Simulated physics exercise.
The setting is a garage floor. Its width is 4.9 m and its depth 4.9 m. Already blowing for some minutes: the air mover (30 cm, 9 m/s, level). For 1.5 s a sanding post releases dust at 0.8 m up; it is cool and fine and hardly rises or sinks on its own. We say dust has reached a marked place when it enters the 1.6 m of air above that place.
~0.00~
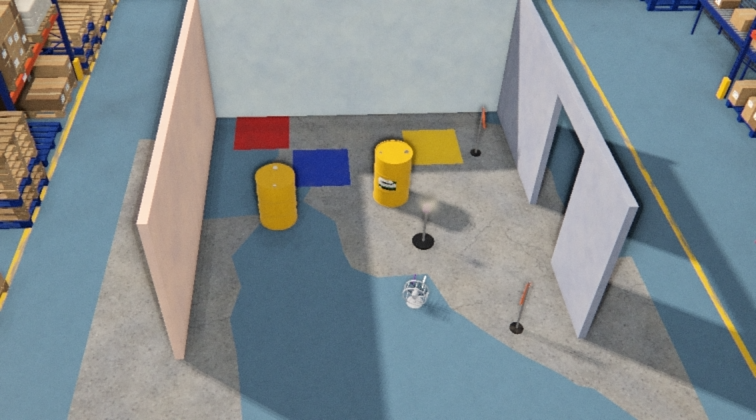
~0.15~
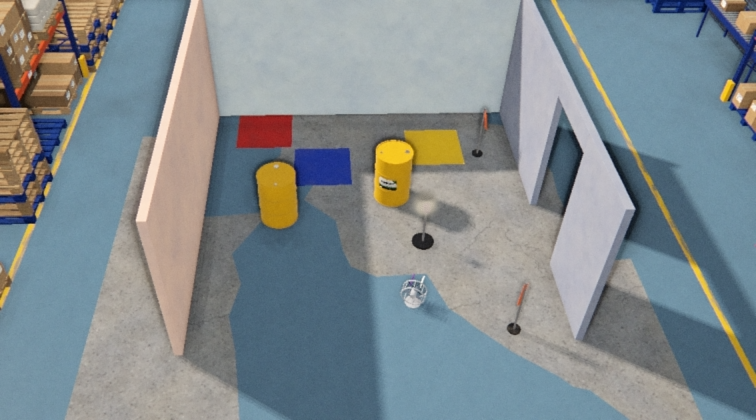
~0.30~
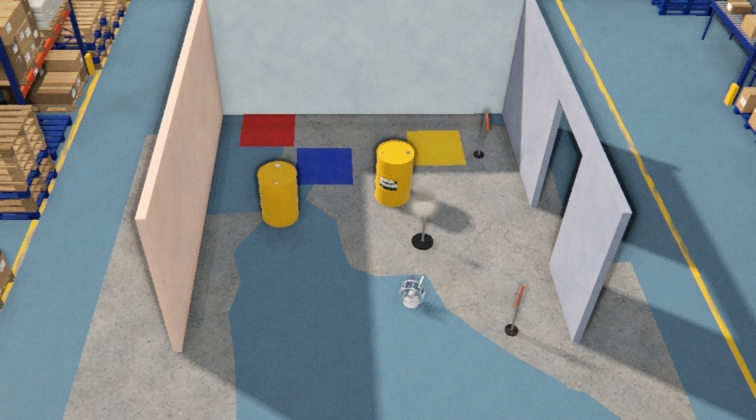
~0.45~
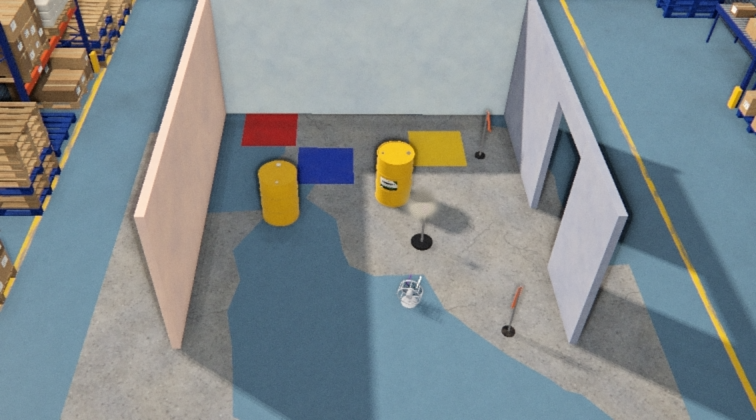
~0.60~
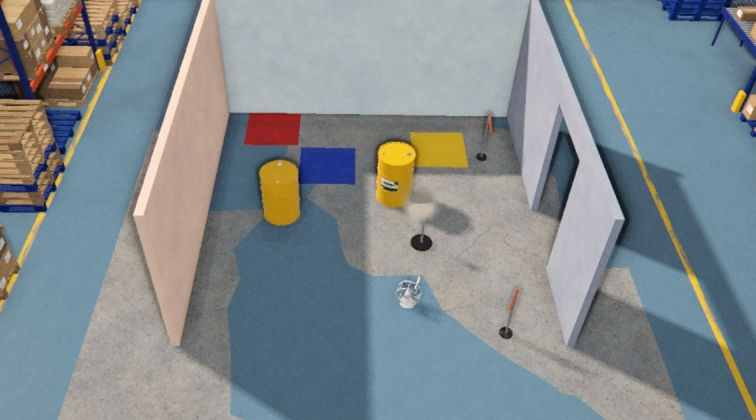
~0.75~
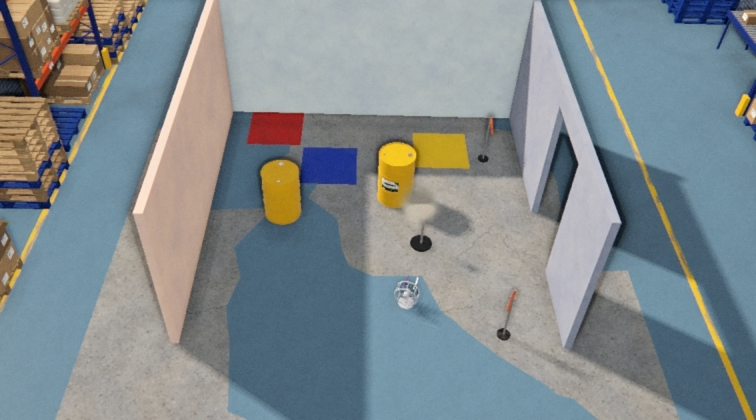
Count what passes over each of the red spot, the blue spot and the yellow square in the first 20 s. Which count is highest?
The yellow one.
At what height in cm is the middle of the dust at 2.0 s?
Middle height: Approx. 40 cm.
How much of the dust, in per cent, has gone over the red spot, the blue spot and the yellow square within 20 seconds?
30 % red, 5 % blue, 90 % yellow.
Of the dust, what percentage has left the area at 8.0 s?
Roughly 50 percent at that time.
By 2.0 s, 0 % has passed over the blue spot, 20 % over the yellow square and 0 % over the red spot; 0 % has left the area, and the middle of the rest is near (416, 197).
By 4.0 s, 0 % has passed over the blue spot, 77 % over the yellow square and 4 % over the red spot; 17 % has left the area, and the middle of the rest is near (409, 95).
By 8.0 s, 2 % has passed over the blue spot, 85 % over the yellow square and 20 % over the red spot; 54 % has left the area, and the middle of the rest is near (325, 107).
By 20.0 s, 5 % has passed over the blue spot, 92 % over the yellow square and 28 % over the red spot; 81 % has left the area, and the middle of the rest is near (243, 175).
